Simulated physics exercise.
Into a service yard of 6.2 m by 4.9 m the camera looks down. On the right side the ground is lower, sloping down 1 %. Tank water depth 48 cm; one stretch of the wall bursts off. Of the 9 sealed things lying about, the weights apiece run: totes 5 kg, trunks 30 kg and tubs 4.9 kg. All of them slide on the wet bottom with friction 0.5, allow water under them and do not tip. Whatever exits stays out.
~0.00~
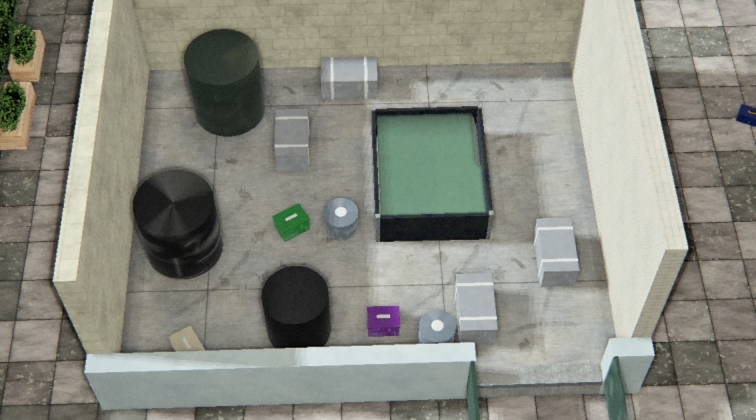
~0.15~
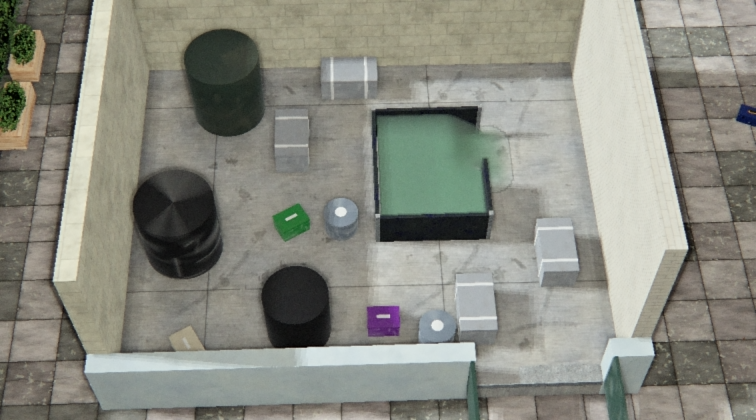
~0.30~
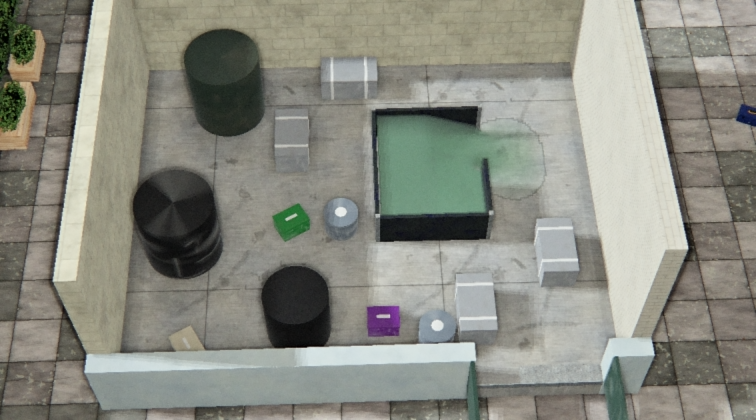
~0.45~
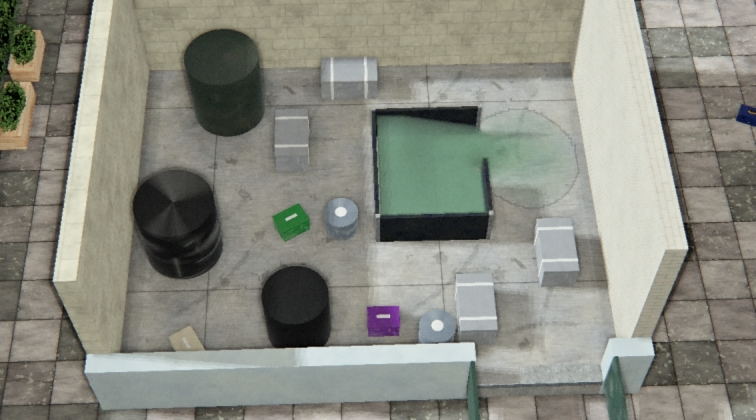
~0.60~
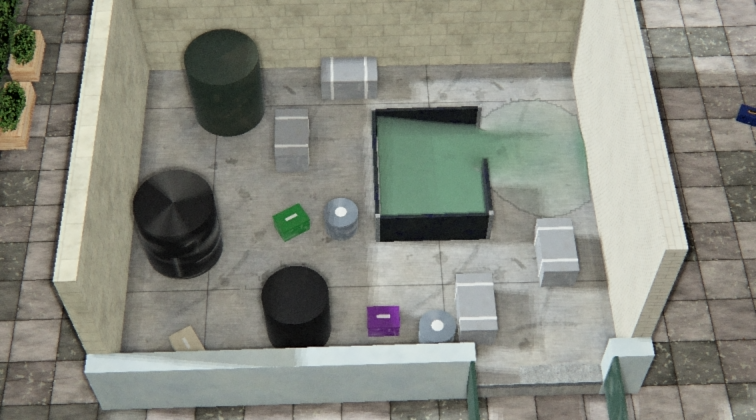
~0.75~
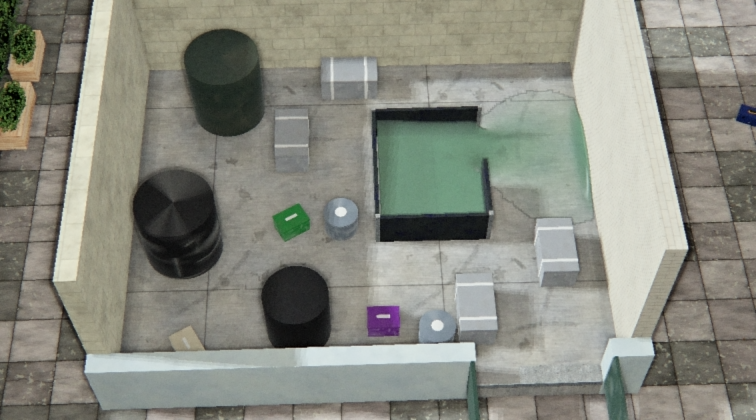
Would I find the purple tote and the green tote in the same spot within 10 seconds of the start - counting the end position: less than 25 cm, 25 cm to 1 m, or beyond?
Outcome: Purple tote: Practically unmoved, green tote: Practically unmoved.
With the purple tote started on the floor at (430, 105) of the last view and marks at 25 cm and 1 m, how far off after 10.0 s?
As it turns out, it is swept away.
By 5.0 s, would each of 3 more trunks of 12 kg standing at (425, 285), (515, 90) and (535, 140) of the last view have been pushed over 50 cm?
Going one by one: Not far enough, too far, too far.
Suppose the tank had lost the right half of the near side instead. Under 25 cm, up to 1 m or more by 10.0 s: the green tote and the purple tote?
With that failure, the green tote keeps its spot, and the purple tote covers a big distance.
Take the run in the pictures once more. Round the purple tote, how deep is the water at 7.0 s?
Somewhere close to 1 cm.
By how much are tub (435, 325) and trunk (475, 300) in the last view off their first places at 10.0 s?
0 cm and 0 cm, respectively.
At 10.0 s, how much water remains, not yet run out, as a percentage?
I'd say some 78 percent hasn't gone yet.
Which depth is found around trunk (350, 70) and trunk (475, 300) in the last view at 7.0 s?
Some 6 cm at the first, some 2 cm at the second.
After 2.0 s the purple tote is near (383, 317), 0.0 m from its start, aground; the green tote is near (291, 218), 0.0 m from its start, aground; 0 of 9 are out; 0 afloat.
After 4.5 s the purple tote is near (383, 317), 0.0 m from its start, aground; the green tote is near (291, 218), 0.0 m from its start, aground; 0 of 9 are out; 0 afloat.
After 7.0 s the purple tote is near (383, 317), 0.0 m from its start, aground; the green tote is near (291, 218), 0.0 m from its start, aground; 0 of 9 are out; 0 afloat.
After 10.0 s the purple tote is near (383, 317), 0.0 m from its start, aground; the green tote is near (291, 218), 0.0 m from its start, aground; 0 of 9 are out; 0 afloat.
